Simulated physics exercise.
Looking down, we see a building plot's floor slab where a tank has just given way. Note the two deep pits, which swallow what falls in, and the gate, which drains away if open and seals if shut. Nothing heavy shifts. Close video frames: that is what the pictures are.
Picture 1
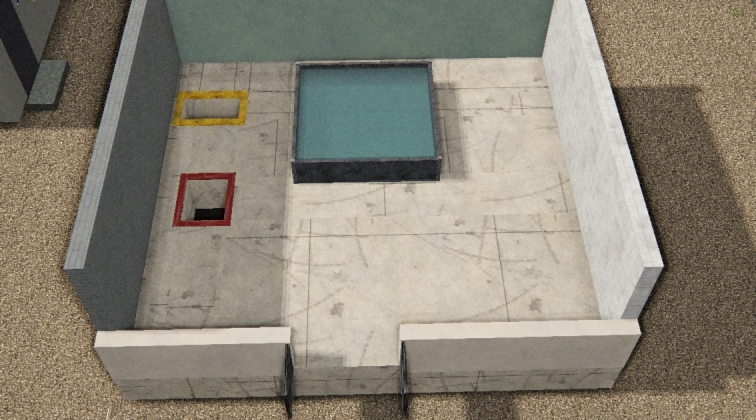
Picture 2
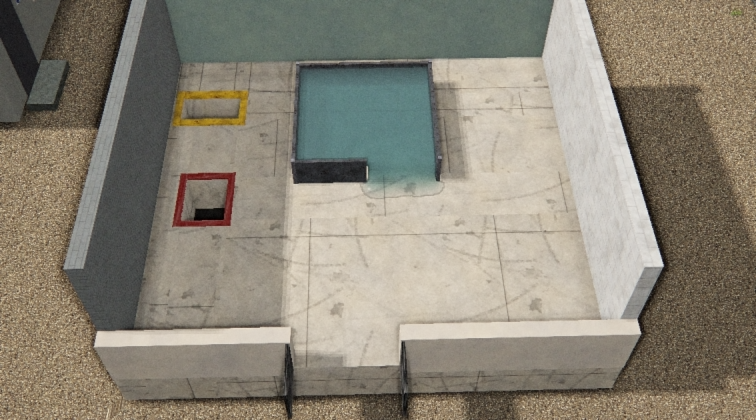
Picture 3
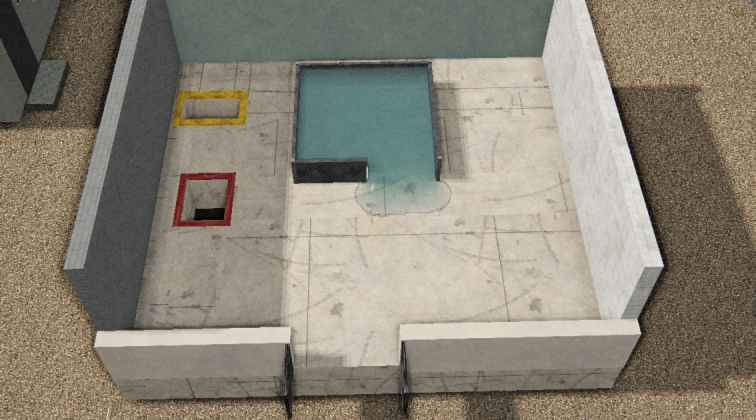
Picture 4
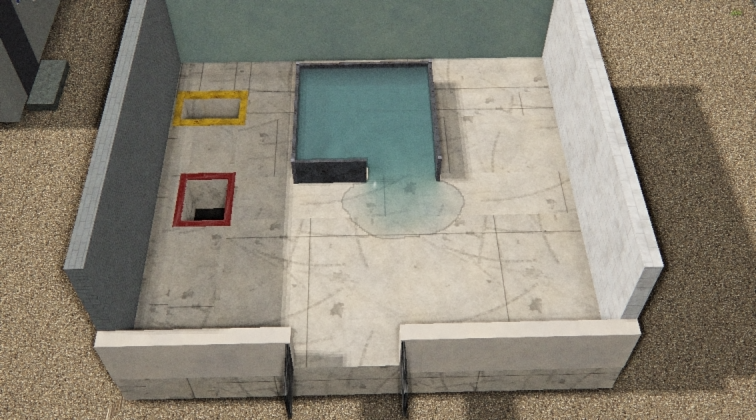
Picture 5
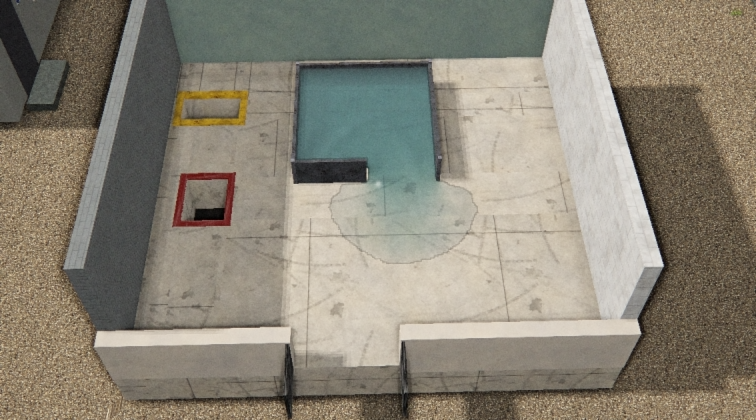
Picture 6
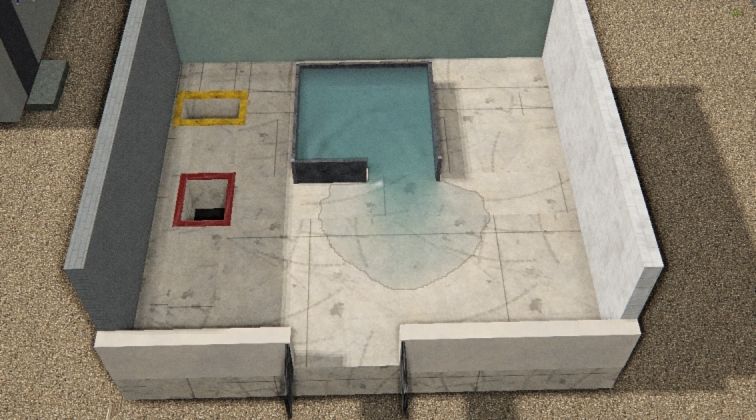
Water pours from a gap in the tank's front wall and spreads across the concrete floor.
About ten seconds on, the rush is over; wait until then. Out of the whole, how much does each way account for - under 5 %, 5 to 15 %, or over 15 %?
My prediction: The gate will not stay within fifteen per cent; the red pit will not reach five per cent; the yellow pit will not reach five per cent.
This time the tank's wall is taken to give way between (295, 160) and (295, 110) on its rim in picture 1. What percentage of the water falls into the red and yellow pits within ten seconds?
In percent: Red 40, yellow 12.
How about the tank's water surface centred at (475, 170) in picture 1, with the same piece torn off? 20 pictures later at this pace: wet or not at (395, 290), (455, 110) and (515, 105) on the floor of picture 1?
So, first one got wet, second one stays dry, third one stays dry.
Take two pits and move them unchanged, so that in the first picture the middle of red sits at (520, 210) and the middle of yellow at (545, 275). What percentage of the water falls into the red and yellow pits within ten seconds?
Per cent, approx.: Red 6, yellow 15.
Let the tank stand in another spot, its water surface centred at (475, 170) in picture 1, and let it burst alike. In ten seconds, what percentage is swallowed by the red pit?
So the red pit gets 14 in a hundred.
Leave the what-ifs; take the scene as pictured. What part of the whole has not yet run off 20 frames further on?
Estimate: Near 92 %.
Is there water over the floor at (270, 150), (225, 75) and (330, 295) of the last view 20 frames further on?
In that order, the three spots are high and dry, high and dry and soaked.
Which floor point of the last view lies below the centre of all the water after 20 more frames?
I'd point to (400, 193).
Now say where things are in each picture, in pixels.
The first frame shows still water in the water tank at (365, 112).
In the second frame, the front is at (438, 189), out from the gap at (402, 172).
In the third frame, water pours out at (401, 174) and has run to (443, 200).
In the fourth frame, water pours out at (401, 174) and has run to (383, 233).
In the fifth frame, the front is at (388, 258), out from the gap at (401, 174).
In the sixth frame, the front is at (396, 283), out from the gap at (401, 174).
A moment on, water covers 25 % of the floor; the gate 0 %, the red pit 0 %, the yellow pit 0 %.
Next, water covers 35 % of the floor; the gate 2 %, the red pit 0 %, the yellow pit 0 %.
Then, water covers 35 % of the floor; the gate 8 %, the red pit 0 %, the yellow pit 0 %.
Later, water covers 55 % of the floor; the gate 16 %, the red pit 0 %, the yellow pit 0 %.
In the end, water covers 75 % of the floor; the gate 23 %, the red pit 1 %, the yellow pit 0 %.
